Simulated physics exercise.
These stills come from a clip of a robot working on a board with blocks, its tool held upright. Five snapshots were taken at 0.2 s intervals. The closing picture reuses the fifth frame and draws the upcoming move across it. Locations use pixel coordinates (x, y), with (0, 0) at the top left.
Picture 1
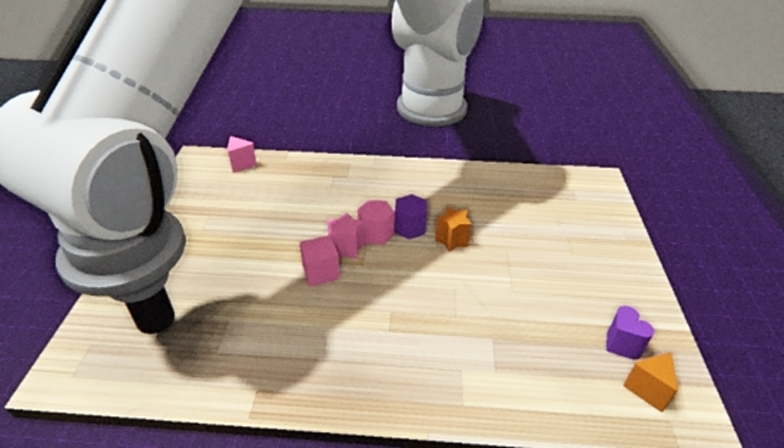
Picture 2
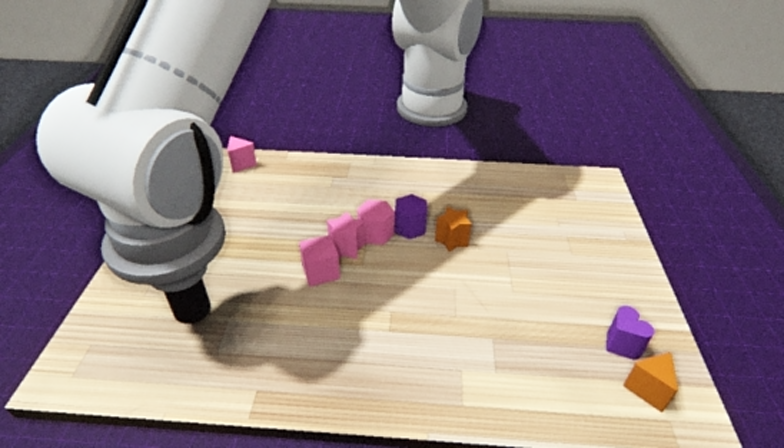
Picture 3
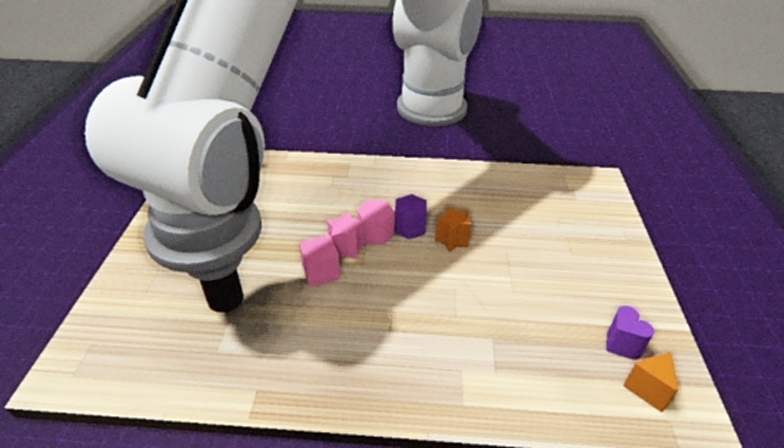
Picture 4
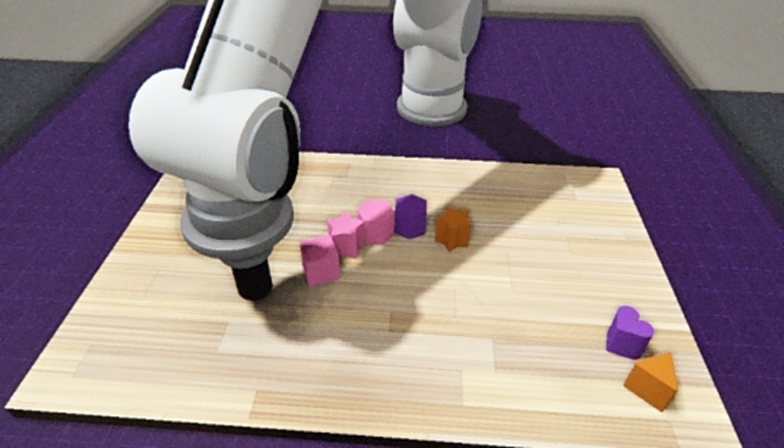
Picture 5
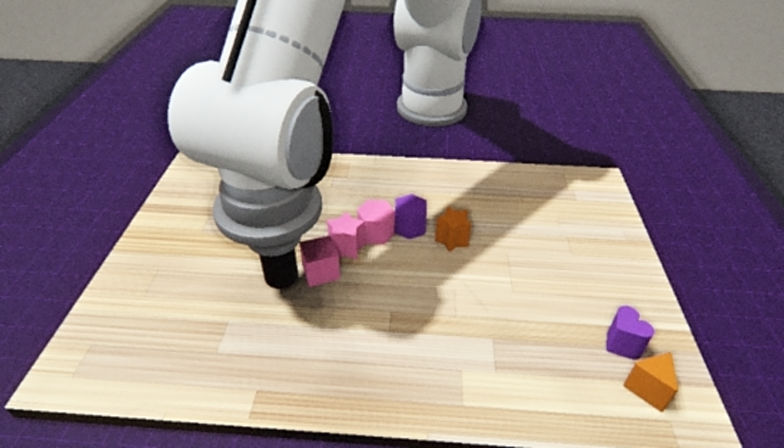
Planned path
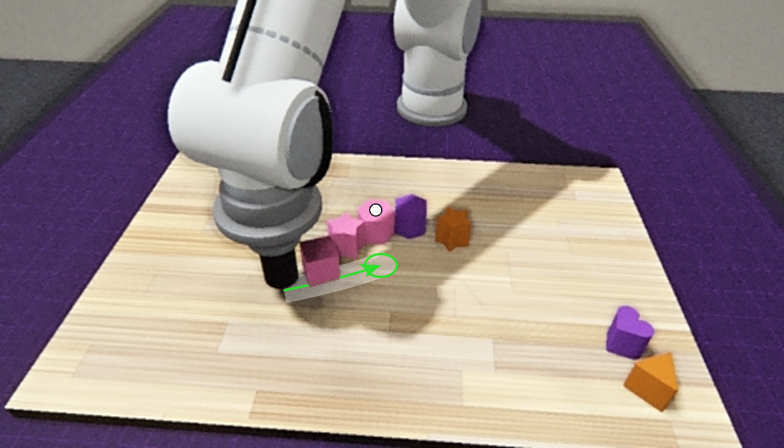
A robot arm with a black tip moved steadily right and slightly away across a wooden board, nearing the pink block at the left of a row, while all the blocks stayed still.
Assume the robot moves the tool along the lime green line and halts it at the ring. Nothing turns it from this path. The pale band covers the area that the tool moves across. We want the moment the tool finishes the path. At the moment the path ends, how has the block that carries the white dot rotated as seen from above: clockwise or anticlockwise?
Prediction: Clockwise.
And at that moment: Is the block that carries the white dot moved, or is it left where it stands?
Shifted.
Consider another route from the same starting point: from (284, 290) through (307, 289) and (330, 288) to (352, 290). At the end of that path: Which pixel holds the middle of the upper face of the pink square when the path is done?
At (340, 241).
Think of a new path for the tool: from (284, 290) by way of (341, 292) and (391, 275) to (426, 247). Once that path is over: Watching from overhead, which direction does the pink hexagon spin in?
Clockwise, from overhead.
Path on the board, from (284, 290) through (334, 279) to (381, 265); the dot is on the pink hexagon.
The first path, step by step. One third of the way, tool at (317, 270); pink square at (334, 239), turned 50° anticlockwise; pink star-shaped block at (348, 219), turned 20° clockwise; pink hexagon at (378, 209).
Two thirds of the way, tool at (350, 261); pink square at (356, 227), turned 85° anticlockwise; pink star-shaped block at (351, 207), turned 15° anticlockwise; pink hexagon at (384, 197), turned 45° clockwise; purple hexagon at (417, 202).
At the end, tool at (381, 252); pink square at (360, 224), turned 95° anticlockwise; pink star-shaped block at (350, 205), turned 25° anticlockwise; pink hexagon at (384, 196), turned 50° clockwise; purple hexagon at (417, 202).
